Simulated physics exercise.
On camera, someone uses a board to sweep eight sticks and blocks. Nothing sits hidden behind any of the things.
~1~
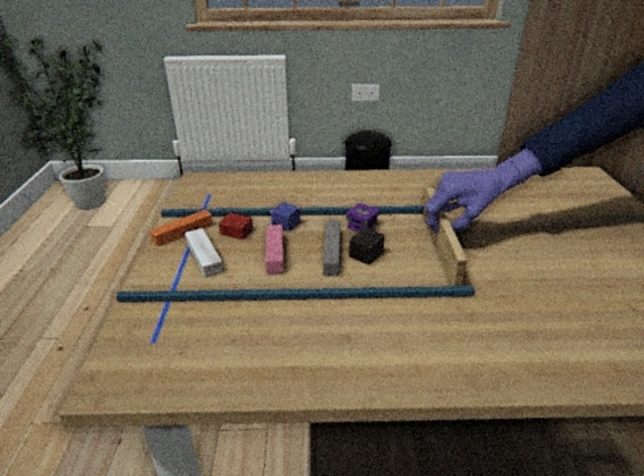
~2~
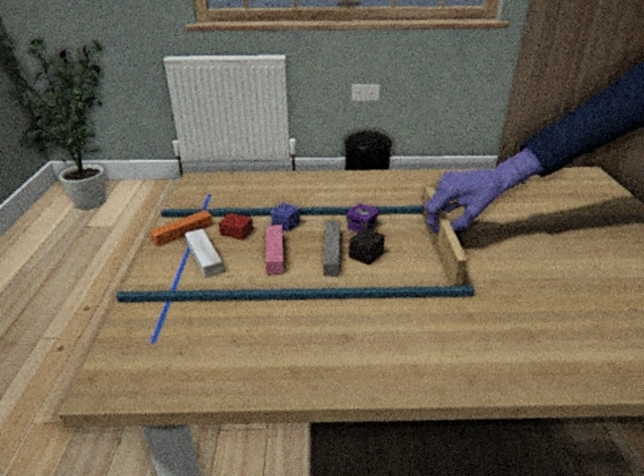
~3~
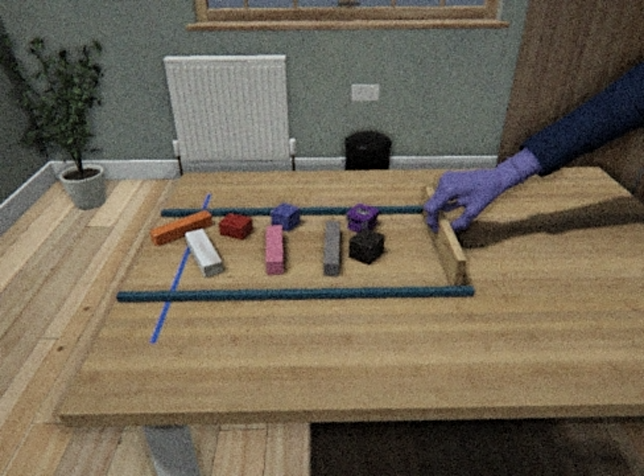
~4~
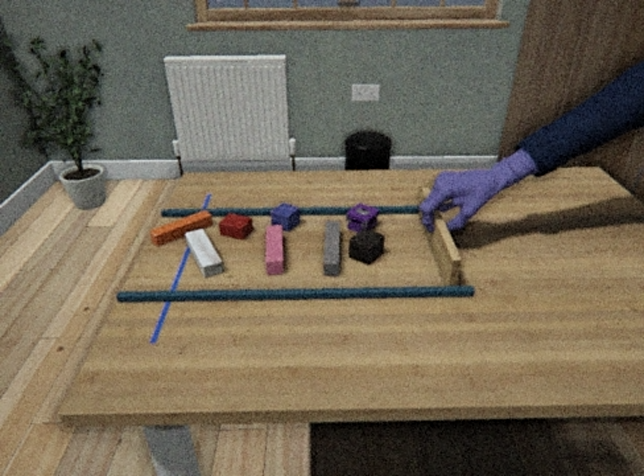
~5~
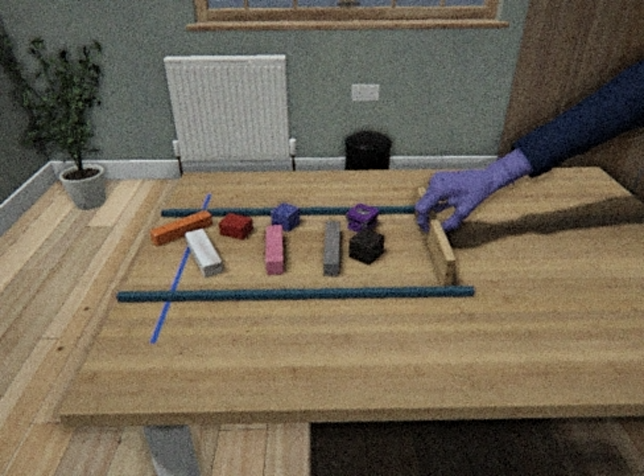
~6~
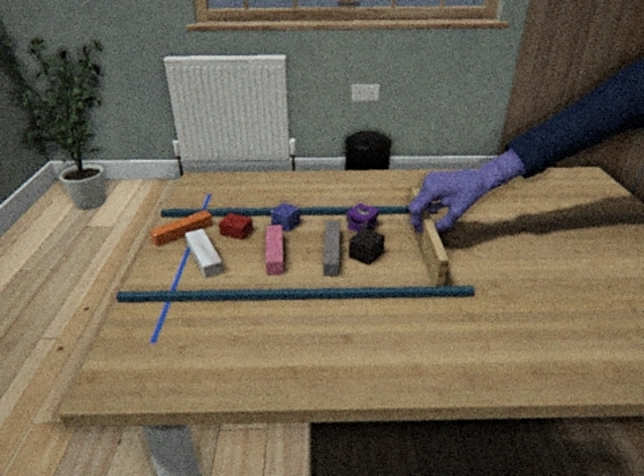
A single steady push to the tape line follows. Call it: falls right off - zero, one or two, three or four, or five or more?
Call: Three or four.
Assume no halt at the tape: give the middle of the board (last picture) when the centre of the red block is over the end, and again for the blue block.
The red block gives roughly (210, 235), the blue block roughly (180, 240).
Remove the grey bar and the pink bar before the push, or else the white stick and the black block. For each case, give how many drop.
The number fallen is 1, and in the other try 1.
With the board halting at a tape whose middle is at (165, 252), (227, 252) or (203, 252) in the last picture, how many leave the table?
Try by try, 6, 1 and 3.
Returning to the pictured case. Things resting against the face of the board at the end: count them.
I count 2 of them.
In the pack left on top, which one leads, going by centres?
The pink bar finishes closest.
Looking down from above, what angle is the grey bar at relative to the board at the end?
It measures close to 0 degrees.
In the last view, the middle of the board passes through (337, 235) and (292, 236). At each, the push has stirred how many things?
So 3, and at the other place 6.
Soon after, none off yet; orange bar at rest near (182, 228); white stick at rest near (204, 252); red block at rest near (236, 226).
At rest, the number that fall off is three or four; fallen, red block, white stick and orange bar.
